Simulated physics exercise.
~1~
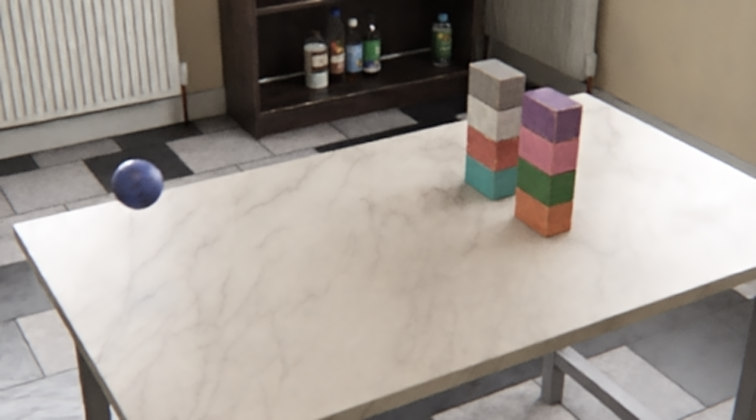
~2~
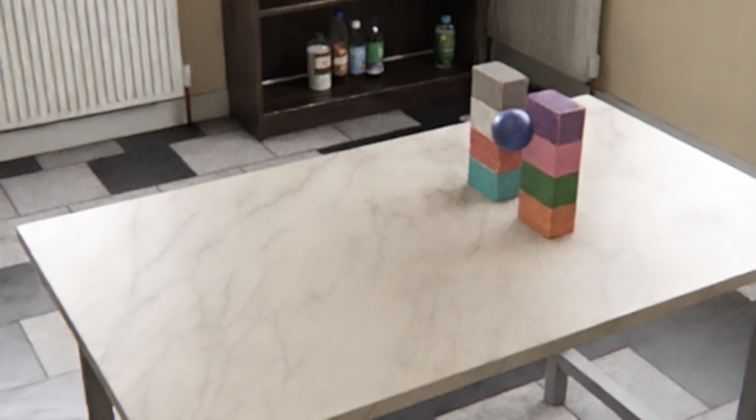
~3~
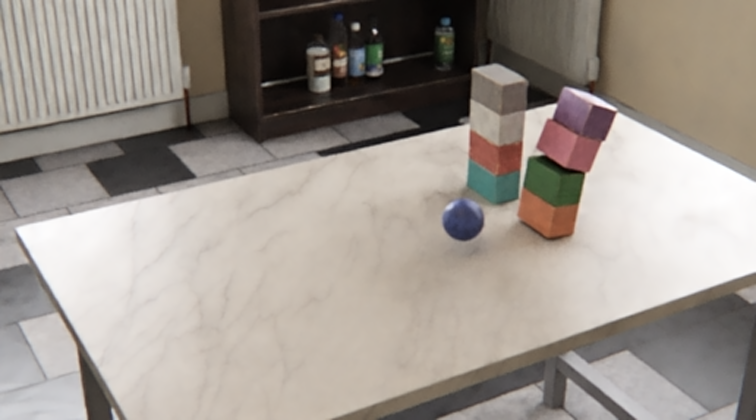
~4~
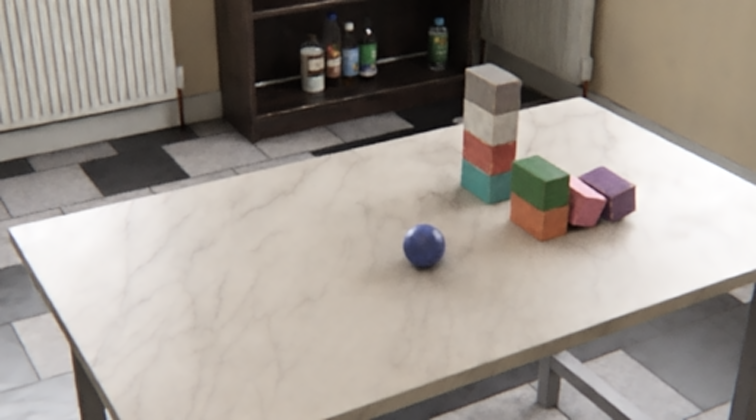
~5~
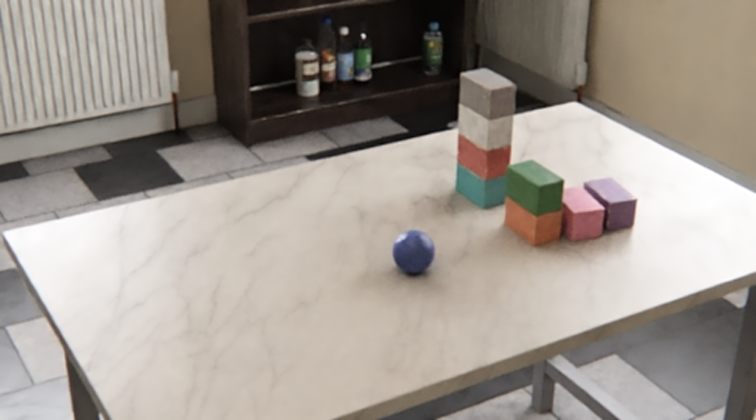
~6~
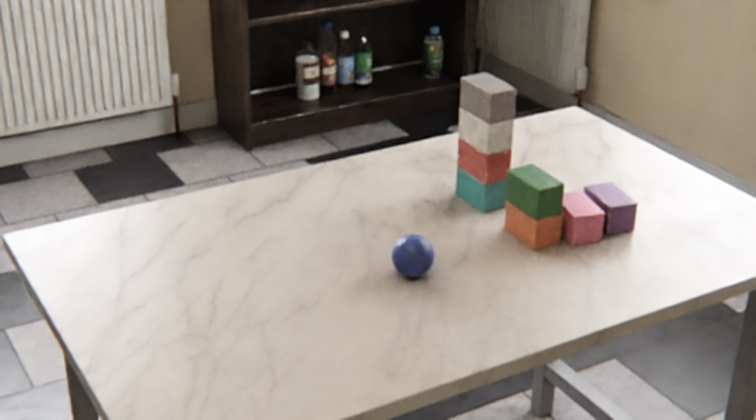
Blue ball flying right into a block stack on a marble-topped table, knocking off the purple and pink blocks and rebounding left.
